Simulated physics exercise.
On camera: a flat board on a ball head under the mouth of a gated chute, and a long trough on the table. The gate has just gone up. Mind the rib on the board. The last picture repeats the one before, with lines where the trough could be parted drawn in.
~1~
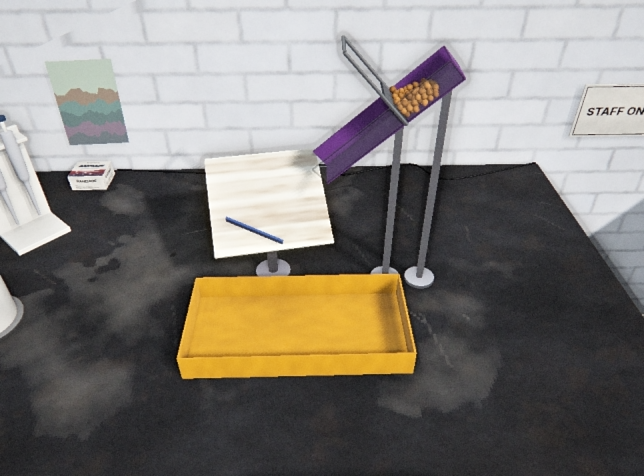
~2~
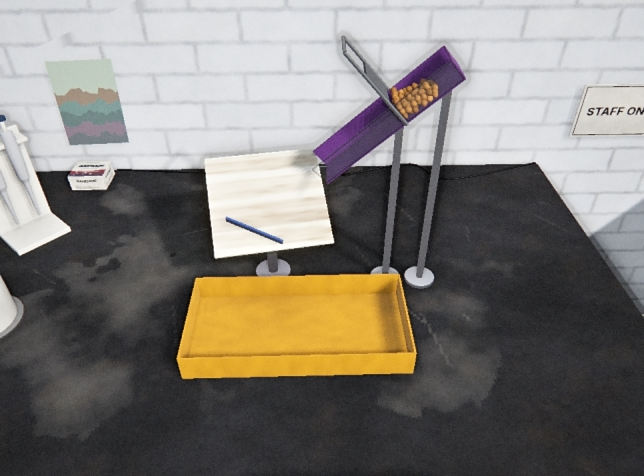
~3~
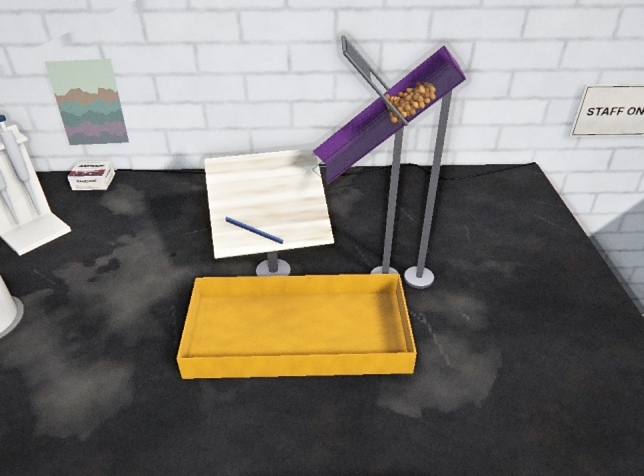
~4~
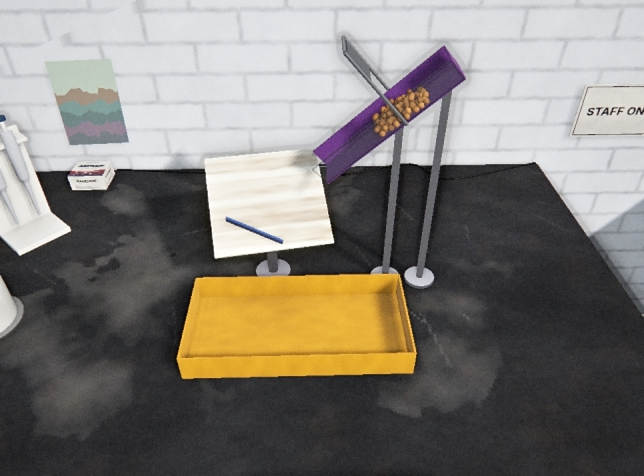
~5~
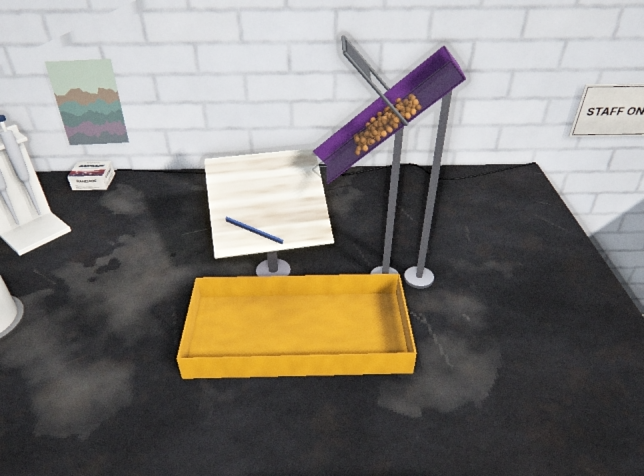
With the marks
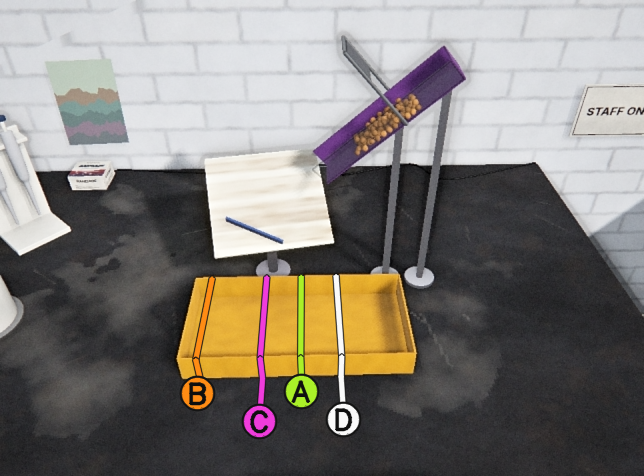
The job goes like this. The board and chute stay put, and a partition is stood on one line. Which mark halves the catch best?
Best: A.
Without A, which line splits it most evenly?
It is C.
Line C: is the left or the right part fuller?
The right side.
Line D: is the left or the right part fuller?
Left.
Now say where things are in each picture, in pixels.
The first picture shows load behind the gate (410, 98), roasted chickpeas; lip of the chute (327, 174), sloping fairly steeply.
The second picture shows middle of the board (268, 200), tilted fairly steeply; middle of its low edge (275, 250); of its high edge (261, 153).
The third picture shows front corners of the trough (178, 359) and (416, 353), empty; front of the load (392, 113).
The fourth picture shows middle of the load (401, 112); its front (378, 126), roughly a quarter of the way to the lip; rib from (226, 217) to (283, 241).
The fifth picture shows middle of the load (390, 120); its front (357, 153), roughly half of the way to the lip.
On the marked copy, line A crosses the front rim at (300, 356); line B crosses the front rim at (195, 358); line C crosses the front rim at (260, 357); line D crosses the front rim at (341, 355).
With A, of what is caught, roughly half on the left of the divider, roughly half on the right.
With B, of what is caught, not one piece on the left of the divider, every piece on the right.
With C, of what is caught, about a tenth on the left of the divider, the larger part on the right.
With D, of what is caught, every piece on the left of the divider, not one piece on the right.
